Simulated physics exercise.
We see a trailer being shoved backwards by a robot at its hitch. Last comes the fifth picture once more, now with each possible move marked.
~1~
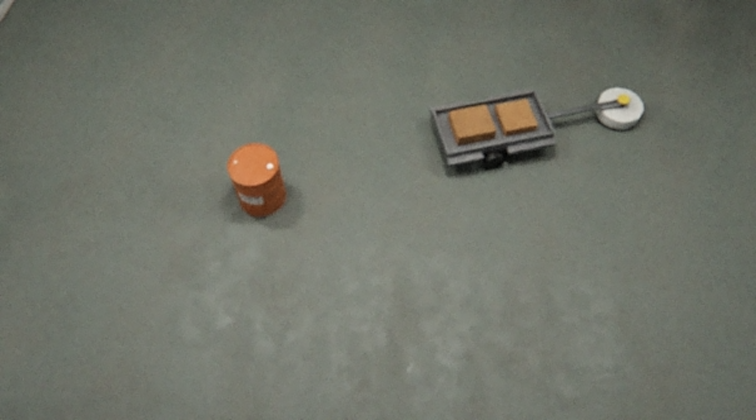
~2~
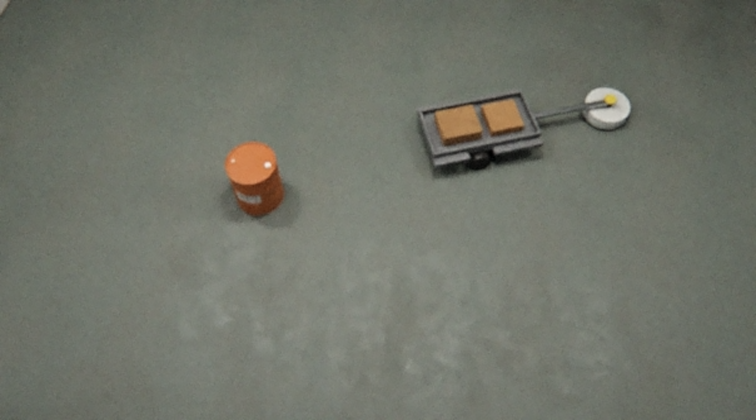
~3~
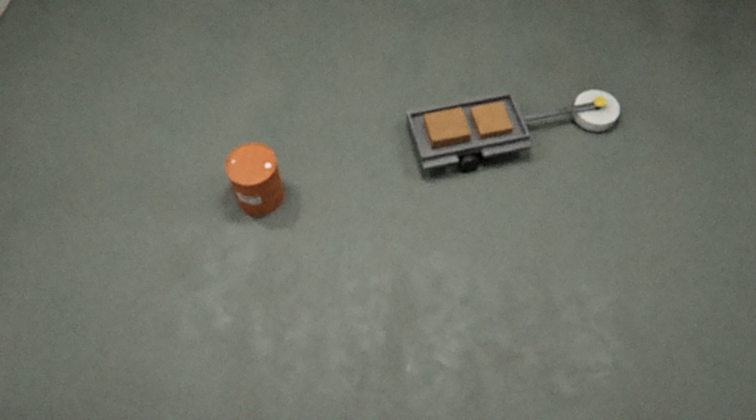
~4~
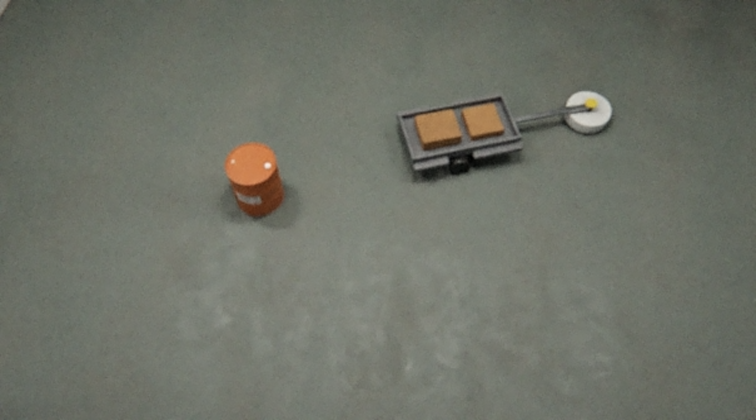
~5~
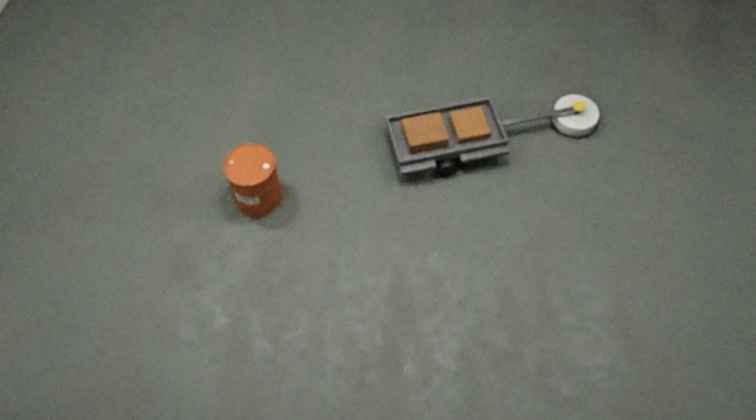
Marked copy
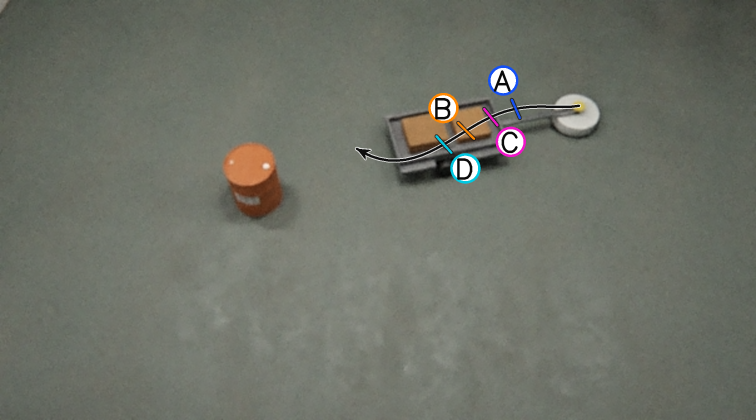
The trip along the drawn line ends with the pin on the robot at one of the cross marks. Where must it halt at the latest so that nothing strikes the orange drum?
All is well up to C.
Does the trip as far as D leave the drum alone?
No.
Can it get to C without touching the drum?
For that mark, yes.
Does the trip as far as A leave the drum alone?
Yes.
On the marked copy, A at (516, 109); B at (466, 131); C at (491, 117); D at (444, 144); the route from (579, 106) via (464, 132) to (357, 149).
Following C. Soon after the start, robot (543, 114), cart (414, 139).
Later, robot (514, 116), cart (385, 147).
In the end, robot (489, 125), cart (357, 155); nothing has been touched.
As for the rest, A is safe but short; B is too far, the drum has been hit; D is too far, the drum has been hit.
